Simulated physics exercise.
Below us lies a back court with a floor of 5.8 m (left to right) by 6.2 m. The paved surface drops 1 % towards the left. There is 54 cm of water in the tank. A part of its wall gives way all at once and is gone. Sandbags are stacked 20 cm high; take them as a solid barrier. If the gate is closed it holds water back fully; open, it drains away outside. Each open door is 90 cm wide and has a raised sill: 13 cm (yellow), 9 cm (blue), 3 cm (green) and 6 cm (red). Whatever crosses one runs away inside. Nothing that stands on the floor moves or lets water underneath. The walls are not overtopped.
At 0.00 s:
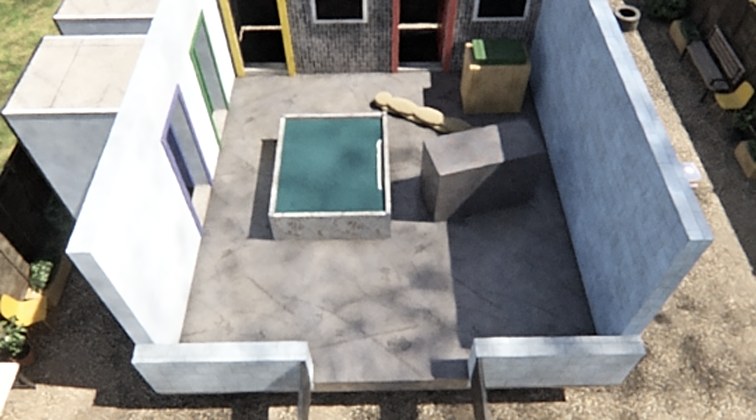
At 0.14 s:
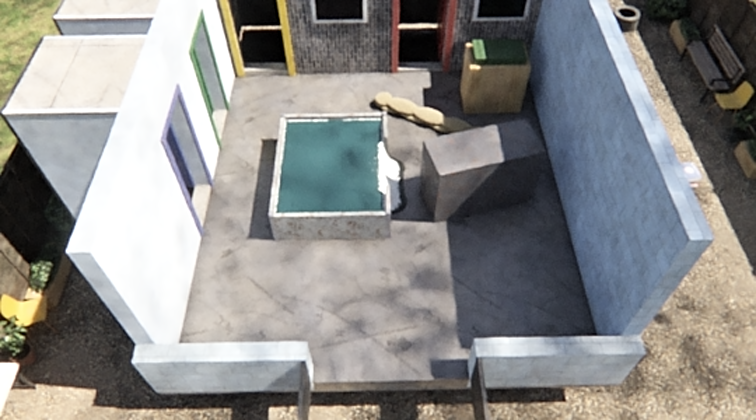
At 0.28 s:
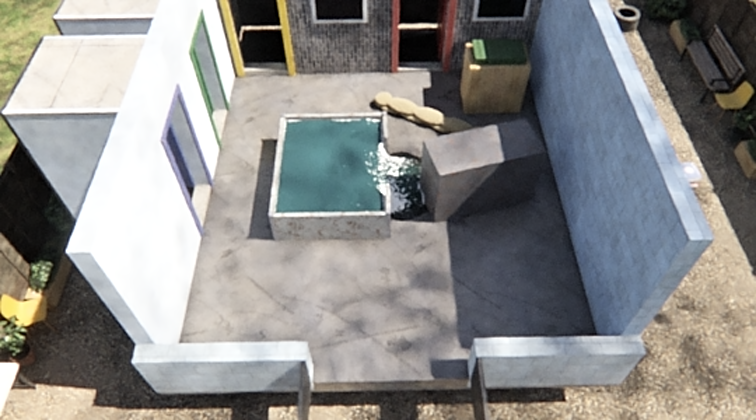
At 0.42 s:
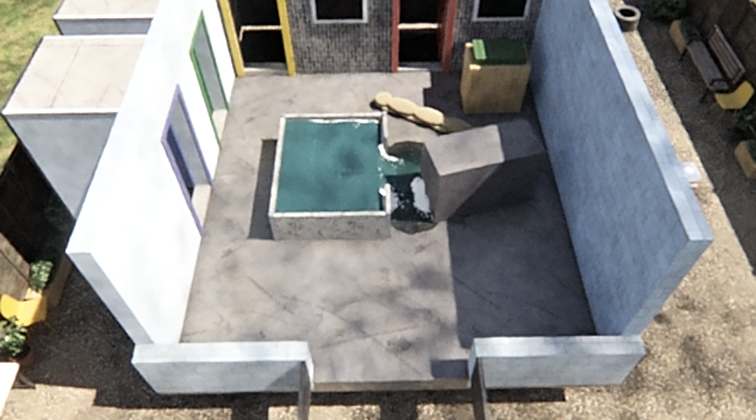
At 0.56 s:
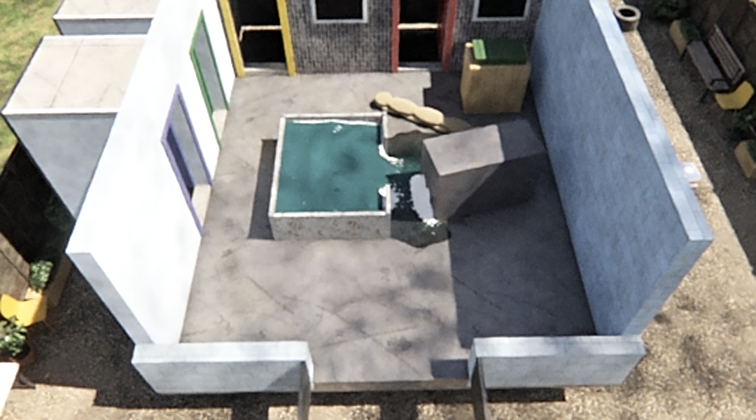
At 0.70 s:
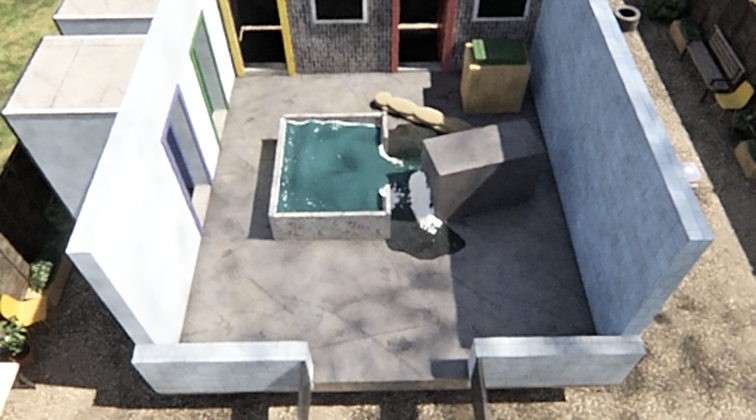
In a walled paved yard seen from above, a square tank of green water lost part of its right side, and water gushed out beside a big grey block, then spread across the nearby paving.
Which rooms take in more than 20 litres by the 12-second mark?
Door by door: At the yellow door it stays under the limit; at the blue door it stays under the limit; at the green door it passes the limit; at the red door it stays under the limit.
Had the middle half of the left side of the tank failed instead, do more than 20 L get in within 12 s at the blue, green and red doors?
Against that limit: Blue above, green above, red under.
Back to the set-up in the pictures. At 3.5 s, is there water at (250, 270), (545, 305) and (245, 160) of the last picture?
In turn: Still dry, flooded, dry.
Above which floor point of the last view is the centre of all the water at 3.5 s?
Around (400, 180).
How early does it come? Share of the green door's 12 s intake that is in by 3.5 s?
Some 0 per cent by then.
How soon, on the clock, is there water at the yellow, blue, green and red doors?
Arrival: Yellow 4.5 s, blue 7.0 s, green 4.0 s, red 3.2 s.
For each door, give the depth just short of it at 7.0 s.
Depths in cm: Yellow 9, blue 1, green 9, red 5.
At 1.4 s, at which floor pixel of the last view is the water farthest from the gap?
Around (535, 120).
After 1.4 s water covers 20 % of the floor and is deepest (40 cm) near (414, 190); yellow door not reached, blue door not reached, green door not reached, red door not reached.
After 2.2 s water covers 40 % of the floor and is deepest (30 cm) near (414, 190); yellow door not reached, blue door not reached, green door not reached, red door not reached.
After 3.5 s water covers 55 % of the floor and is deepest (24 cm) near (414, 190); yellow door not reached, blue door not reached, green door not reached, red door 4 cm at the sill, 0 L in.
After 7.0 s water covers 75 % of the floor and is deepest (13 cm) near (251, 88); yellow door 9 cm at the sill, 0 L in, blue door 1 cm at the sill, 0 L in, green door 9 cm at the sill, 29 L in, red door 5 cm at the sill, 0 L in.
After 12.0 s water covers 95 % of the floor and is deepest (10 cm) near (175, 368); yellow door 7 cm at the sill, 0 L in, blue door 4 cm at the sill, 0 L in, green door 7 cm at the sill, 105 L in, red door 3 cm at the sill, 0 L in.
